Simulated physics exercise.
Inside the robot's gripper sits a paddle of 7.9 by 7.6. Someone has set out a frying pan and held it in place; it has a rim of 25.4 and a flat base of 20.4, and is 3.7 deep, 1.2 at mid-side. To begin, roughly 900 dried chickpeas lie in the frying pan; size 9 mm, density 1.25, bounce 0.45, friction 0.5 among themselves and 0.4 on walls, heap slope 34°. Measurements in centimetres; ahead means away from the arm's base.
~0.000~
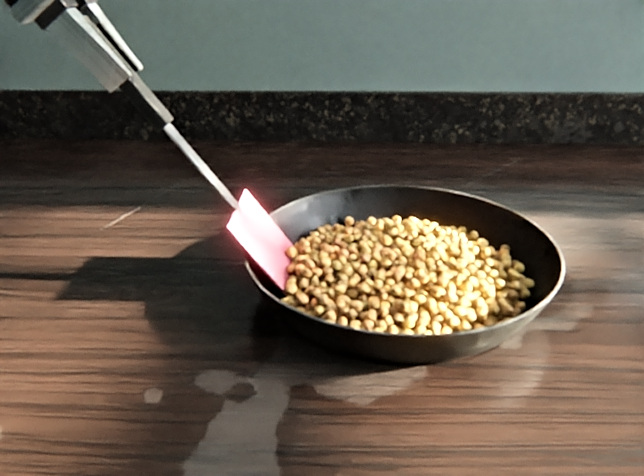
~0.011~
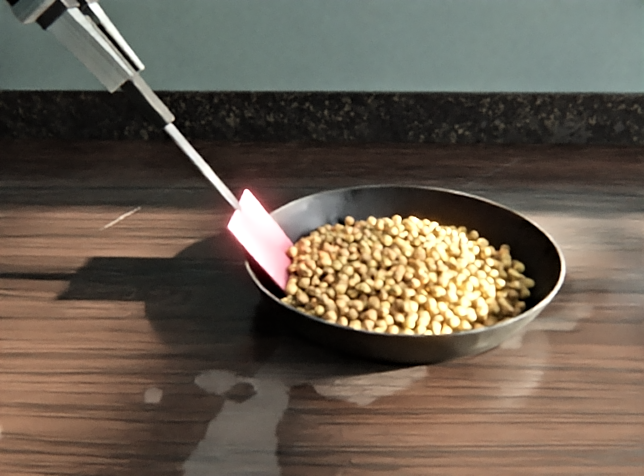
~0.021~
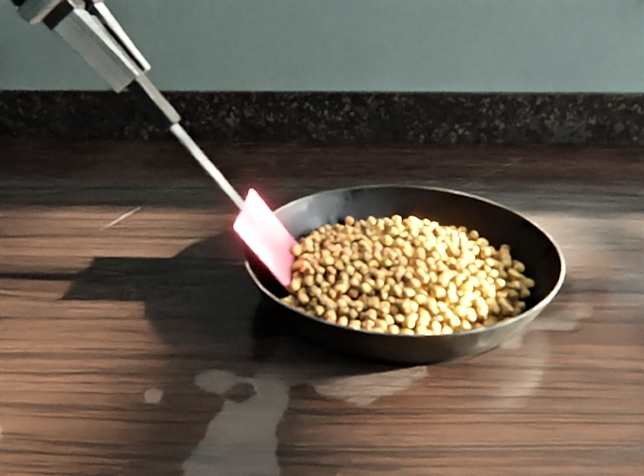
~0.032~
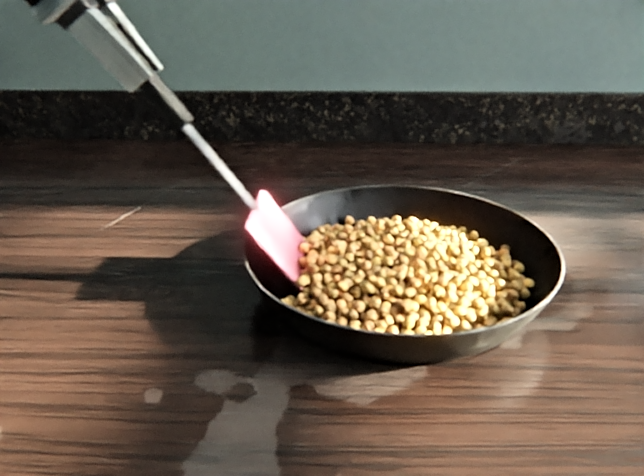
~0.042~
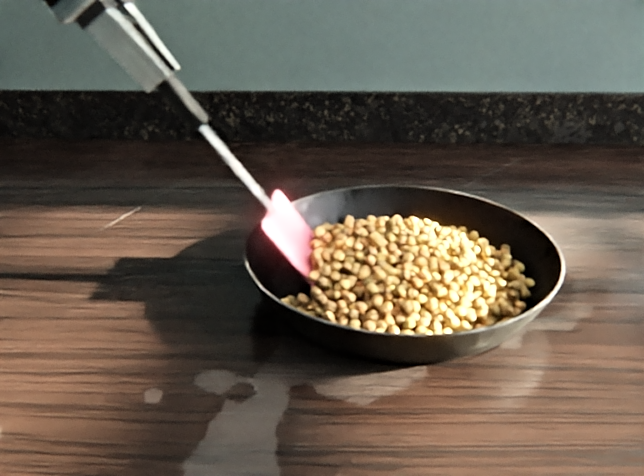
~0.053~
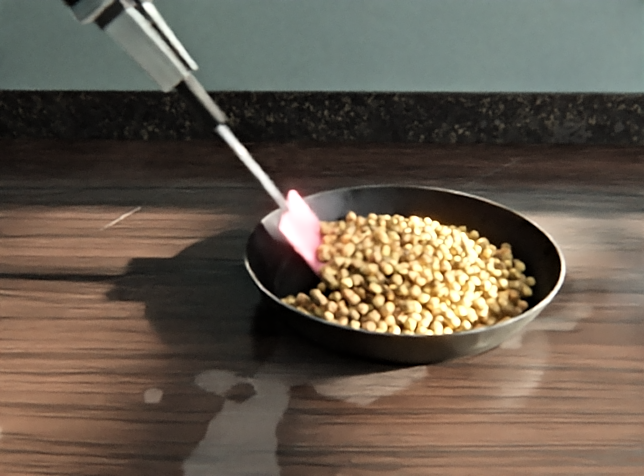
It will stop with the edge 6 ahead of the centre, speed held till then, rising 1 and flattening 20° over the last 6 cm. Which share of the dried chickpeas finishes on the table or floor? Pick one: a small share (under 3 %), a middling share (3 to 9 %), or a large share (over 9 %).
A middling share.
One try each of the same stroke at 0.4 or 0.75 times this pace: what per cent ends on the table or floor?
The two tries give about 0 and 0 in a hundred.
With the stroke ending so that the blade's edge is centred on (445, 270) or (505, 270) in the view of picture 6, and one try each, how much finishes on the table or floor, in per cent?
About 5 and 15 per cent.
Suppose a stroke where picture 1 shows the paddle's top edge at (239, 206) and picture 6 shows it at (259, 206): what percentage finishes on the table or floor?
About 0 per cent.
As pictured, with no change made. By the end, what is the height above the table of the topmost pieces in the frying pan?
About 5.0 cm above the table.
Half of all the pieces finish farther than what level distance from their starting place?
Near 3 cm, measured level.
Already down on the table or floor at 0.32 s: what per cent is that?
Roughly 4 percent.
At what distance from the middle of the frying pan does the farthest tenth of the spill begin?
That distance is around 35 cm.
After 0.08 s, sloping 54°, highest piece 6 above the table; 900 in the frying pan.
After 0.10 s, sloping 48°, highest piece 8 above the table; 900 in the frying pan.
After 0.32 s, sloping 34°, highest piece 5 above the table; 856 in the frying pan, 42 on the table or floor, 2 on the blade or in flight.
After 1.37 s, sloping 34°, highest piece 5 above the table; 855 in the frying pan, 45 on the table or floor.
At rest, 855 in the frying pan, 45 on the table or floor. That is 5 % on the table or floor.
